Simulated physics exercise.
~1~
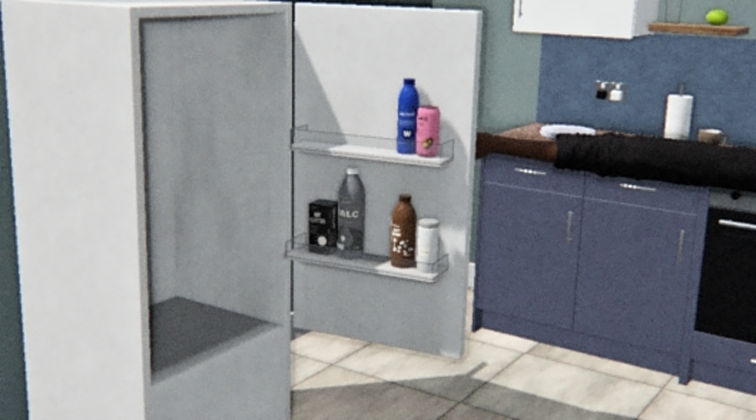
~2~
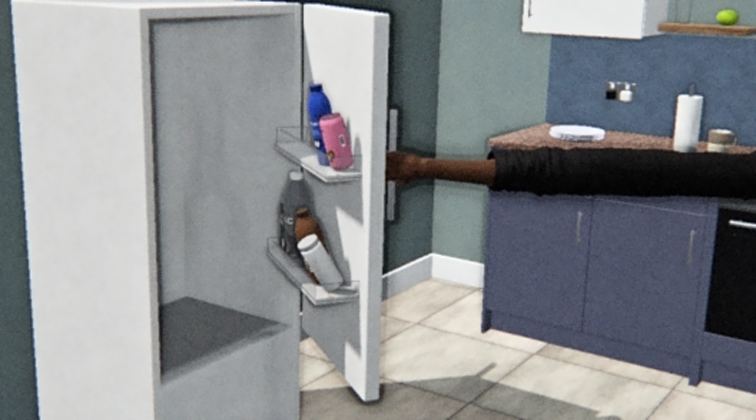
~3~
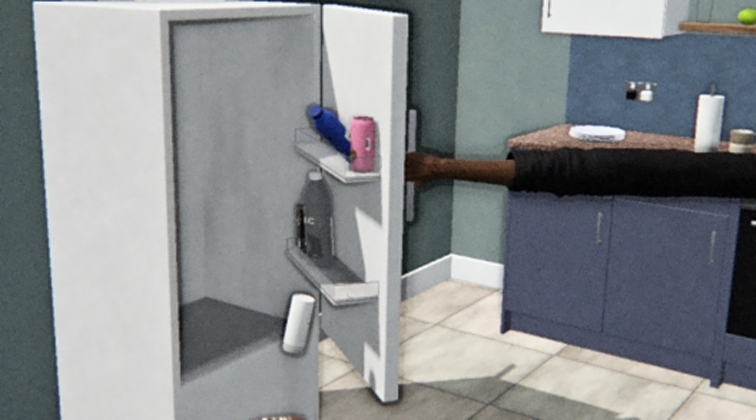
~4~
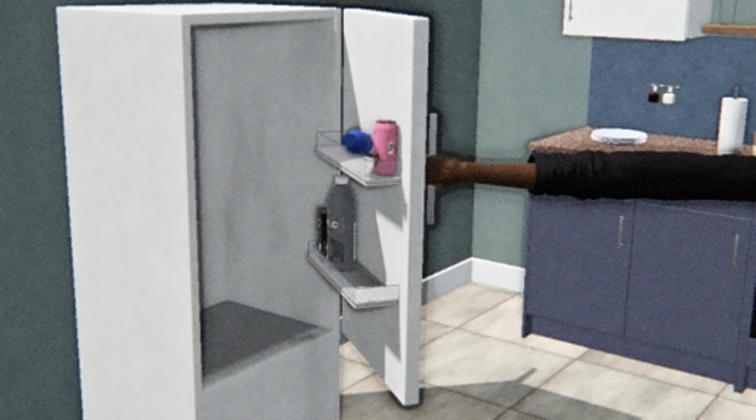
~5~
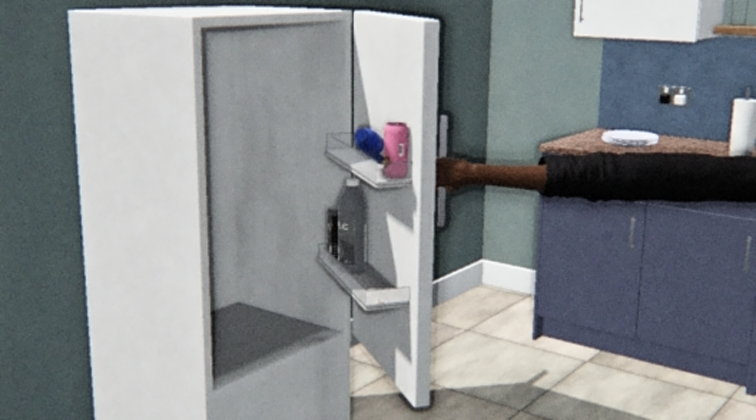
A white fridge door, held by an outstretched arm in a black sleeve, swings partway toward the empty cabinet in a kitchen with blue cupboards, seen from the front. Its upper rack holds a blue bottle and a pink can; the lower one holds a black carton, a grey bottle, a brown bottle and a white jar. As the door stops, still partly open, the containers tilt. The white jar and brown bottle tumble out of the lower rack, while the blue bottle topples onto its side above. The can, carton and grey bottle remain upright in the racks.
